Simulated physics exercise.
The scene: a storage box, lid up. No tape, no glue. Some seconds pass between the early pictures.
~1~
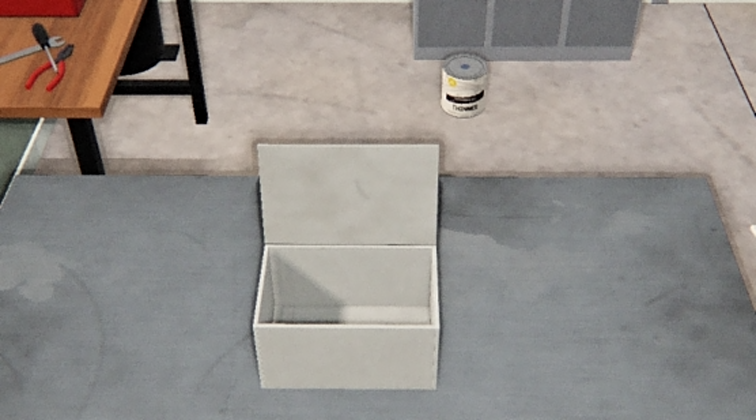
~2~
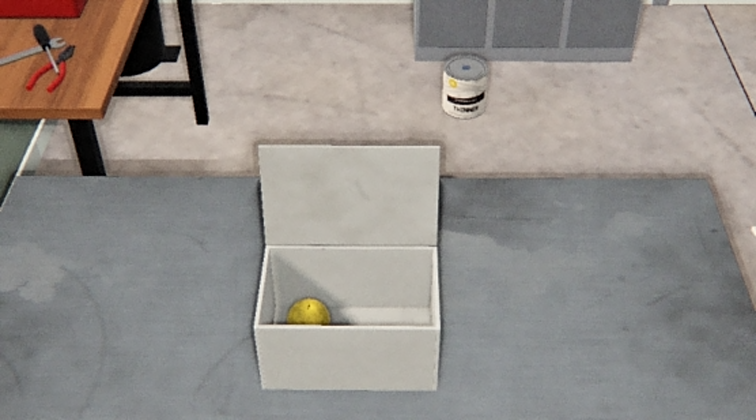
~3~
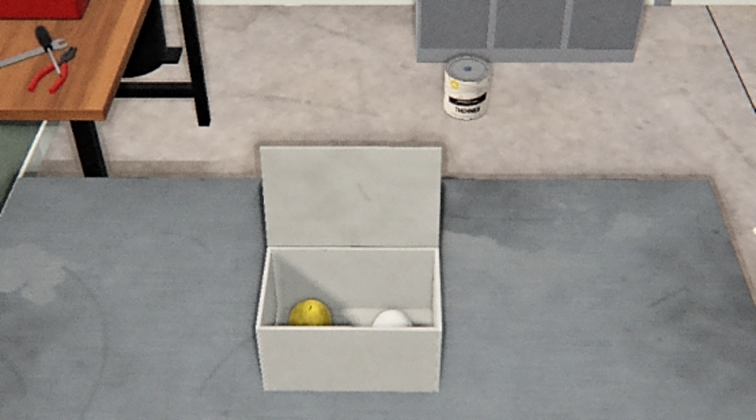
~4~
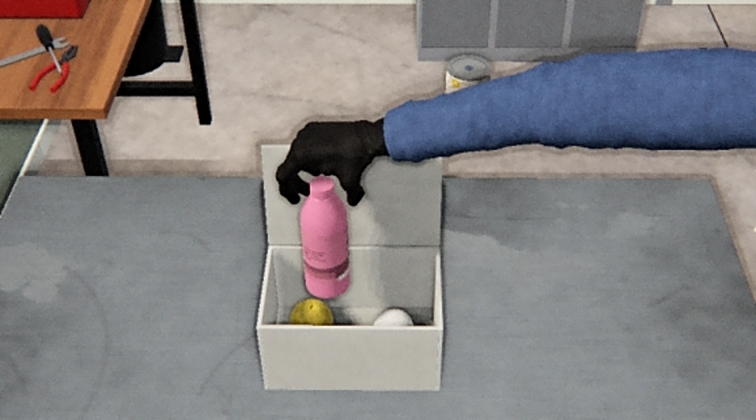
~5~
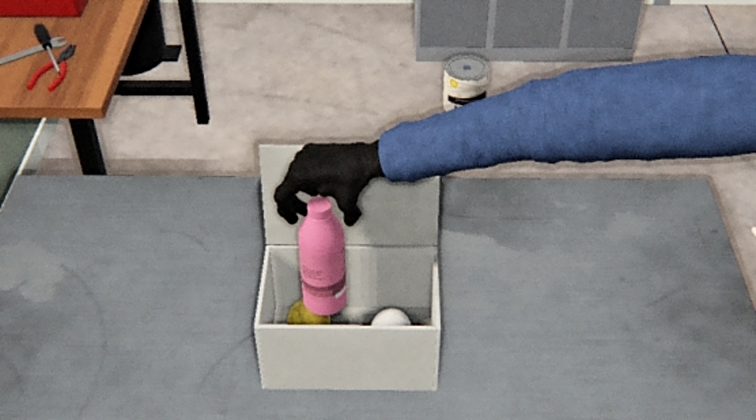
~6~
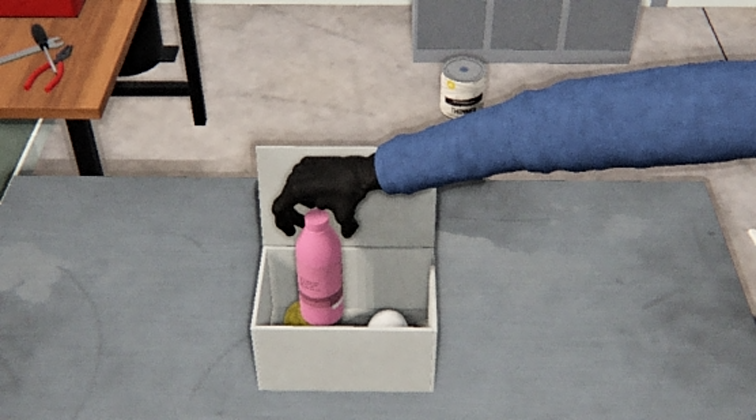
A gloved hand in a blue sleeve lowered a pink bottle into an open, pale storage box, after a yellow ball and then a white round object had appeared inside it.
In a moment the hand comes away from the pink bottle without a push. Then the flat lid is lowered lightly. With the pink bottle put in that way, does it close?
It shuts flat.
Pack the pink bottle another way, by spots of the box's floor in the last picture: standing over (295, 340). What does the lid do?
Then it is held up.
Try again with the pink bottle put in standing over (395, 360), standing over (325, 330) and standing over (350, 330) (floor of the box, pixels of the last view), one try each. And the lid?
In the first case it will not close; in the second case it closes; in the third case it will not close.
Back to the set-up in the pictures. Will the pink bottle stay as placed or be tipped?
The pink bottle ends up tilted.
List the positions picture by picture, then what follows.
In the first frame, the last thing is not in view yet.
In the second frame, the last thing is not in view yet.
In the third frame, the last thing is not in view yet.
In the fourth frame, coming down; pink bottle (325, 236).
In the fifth frame, coming down; pink bottle (322, 254).
In the sixth frame, in place under the hand; pink bottle (320, 266).
Then, 0.60 s on from there, pink bottle on its side near (363, 350); white lemon shifted a little; yellow apple shifted a little.
Then, 1.70 s on from there, lid 52° above the rim; pink bottle on its side near (363, 350); white lemon shifted about its own width; yellow apple shifted a little.
In the end, lid shut; toppled in the box, pink bottle; the other 2 unmoved. At the end, from the last picture's camera, pink bottle near (363, 349).
